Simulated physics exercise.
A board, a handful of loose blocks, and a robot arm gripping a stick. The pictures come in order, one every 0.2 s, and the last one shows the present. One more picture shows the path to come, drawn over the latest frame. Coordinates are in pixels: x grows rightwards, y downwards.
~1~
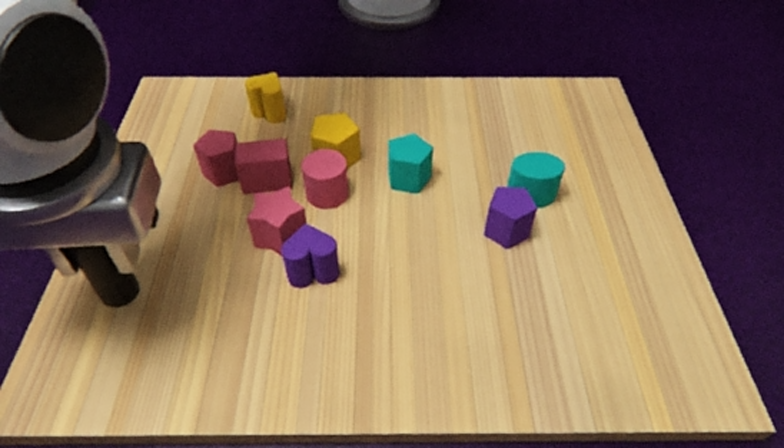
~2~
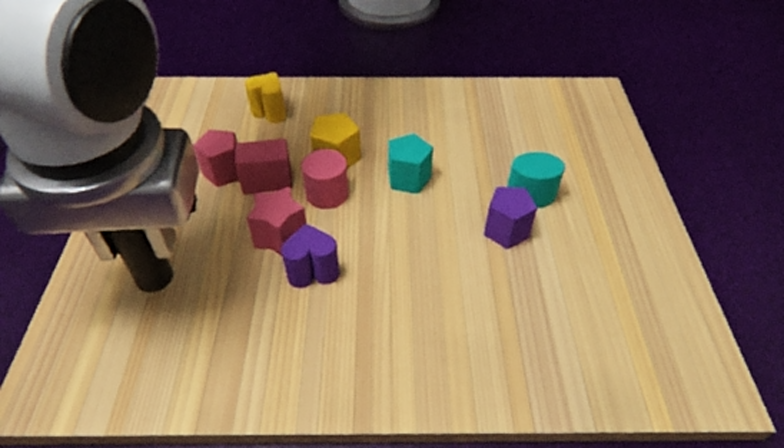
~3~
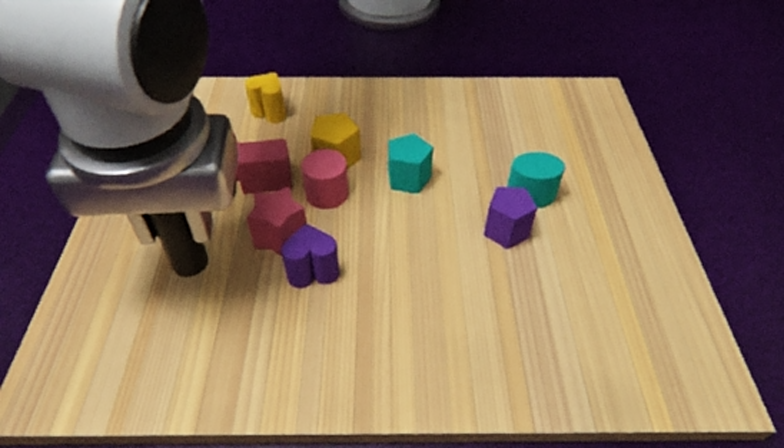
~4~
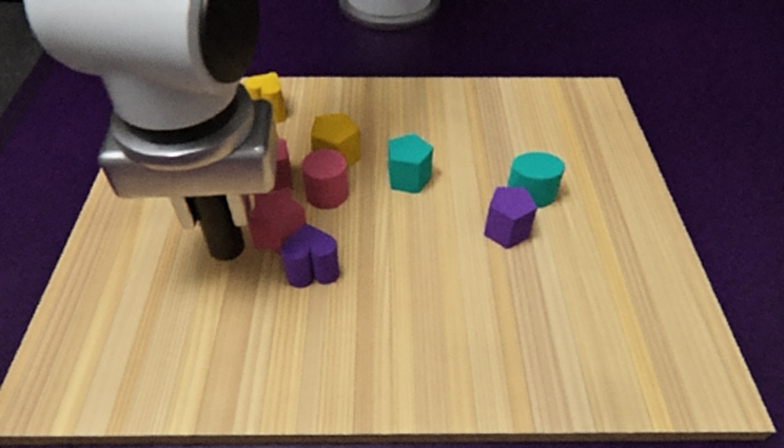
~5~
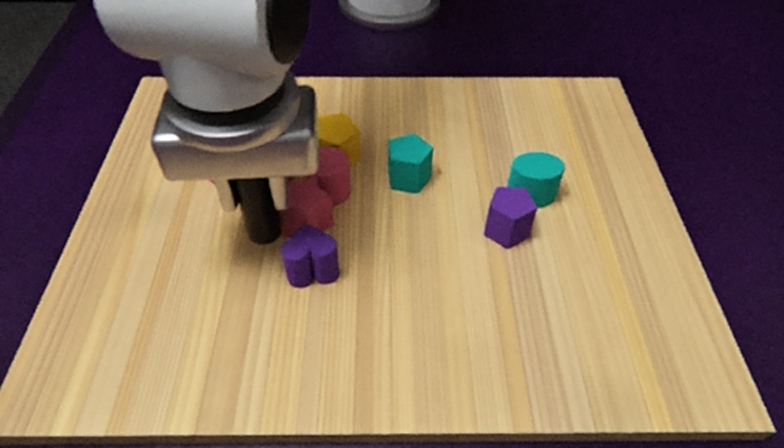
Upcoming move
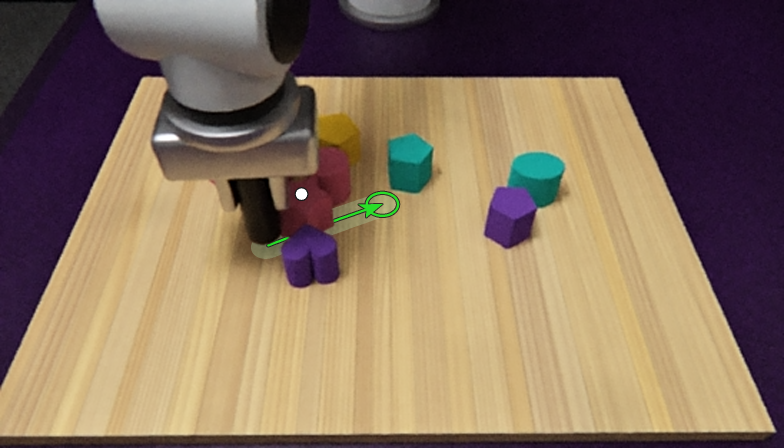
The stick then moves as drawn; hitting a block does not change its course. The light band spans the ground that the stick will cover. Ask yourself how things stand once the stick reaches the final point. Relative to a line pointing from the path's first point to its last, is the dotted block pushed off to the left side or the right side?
Sideways, to the right.
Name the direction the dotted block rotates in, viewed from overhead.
The dotted block rotates clockwise.
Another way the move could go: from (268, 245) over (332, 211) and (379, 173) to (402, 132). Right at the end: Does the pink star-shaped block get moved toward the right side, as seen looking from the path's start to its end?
I expect so.
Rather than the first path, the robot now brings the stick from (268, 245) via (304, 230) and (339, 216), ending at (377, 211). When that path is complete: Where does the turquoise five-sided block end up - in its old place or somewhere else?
That block slides.
The line goes in a line from (268, 245) to (382, 204); the dot is on the pink star-shaped block.
What follows on the original path. One third of the way, stick at (306, 217); pink star-shaped block at (345, 184), turned 15° clockwise; pink round block at (347, 155); yellow five-sided block at (335, 124).
Two thirds of the way, stick at (345, 203); pink star-shaped block at (381, 178), turned 40° clockwise; pink round block at (364, 146); yellow five-sided block at (335, 123), turned 15° anticlockwise.
At the end, stick at (382, 190); pink star-shaped block at (416, 166), turned 50° clockwise; pink round block at (364, 146); yellow five-sided block at (335, 123), turned 15° anticlockwise; turquoise five-sided block at (431, 136), turned 15° anticlockwise.
